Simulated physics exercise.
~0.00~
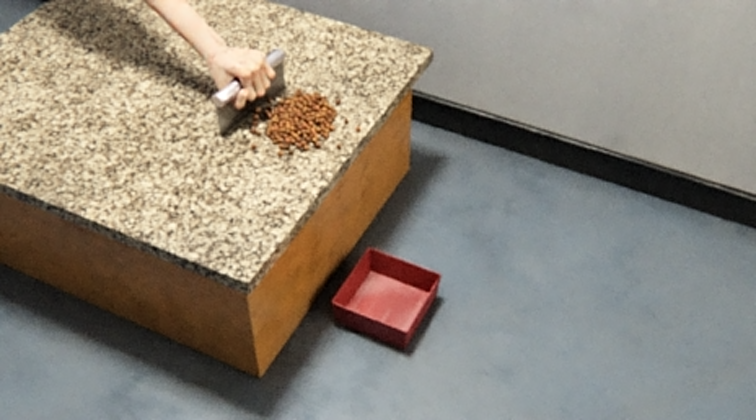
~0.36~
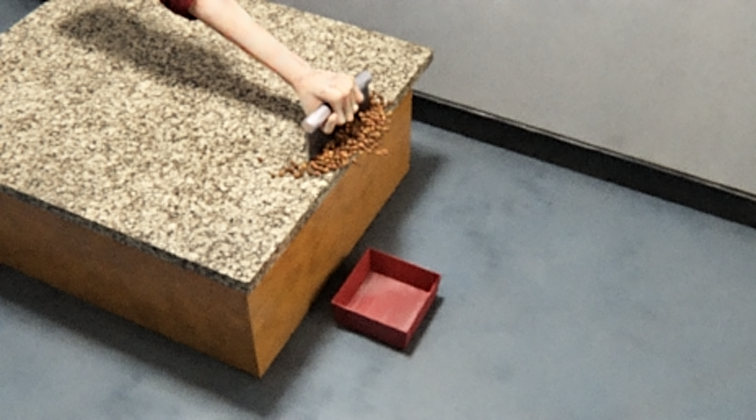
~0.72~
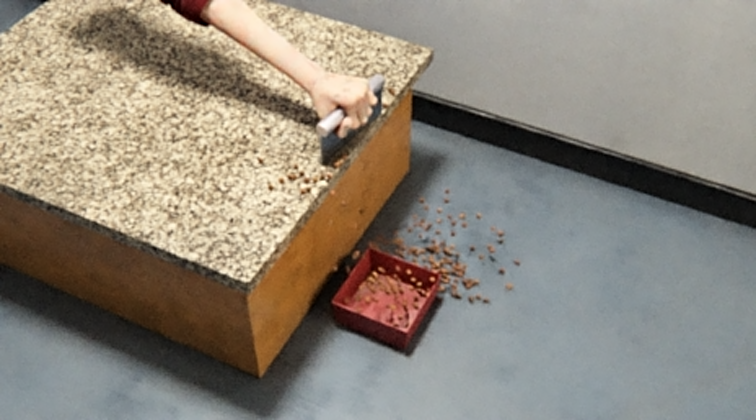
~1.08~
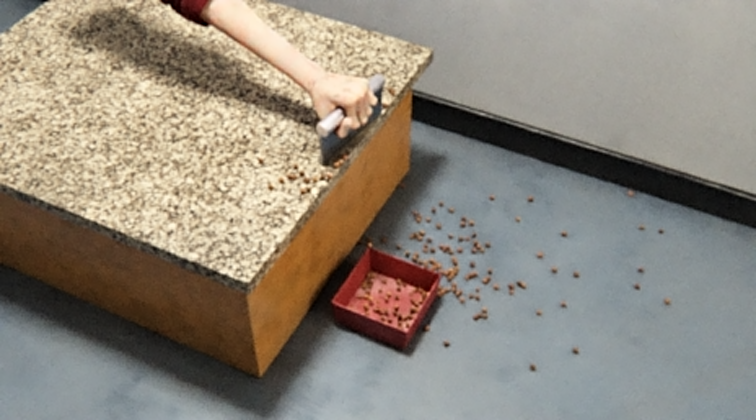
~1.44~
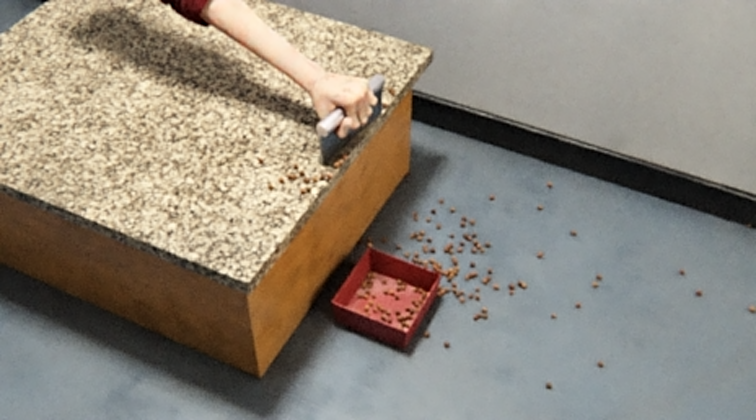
A hand pushed a pile of small brown cereal balls across a speckled tabletop with a scraper and over the edge, where some dropped into a red tin but most scattered across the floor, leaving a few still on top.
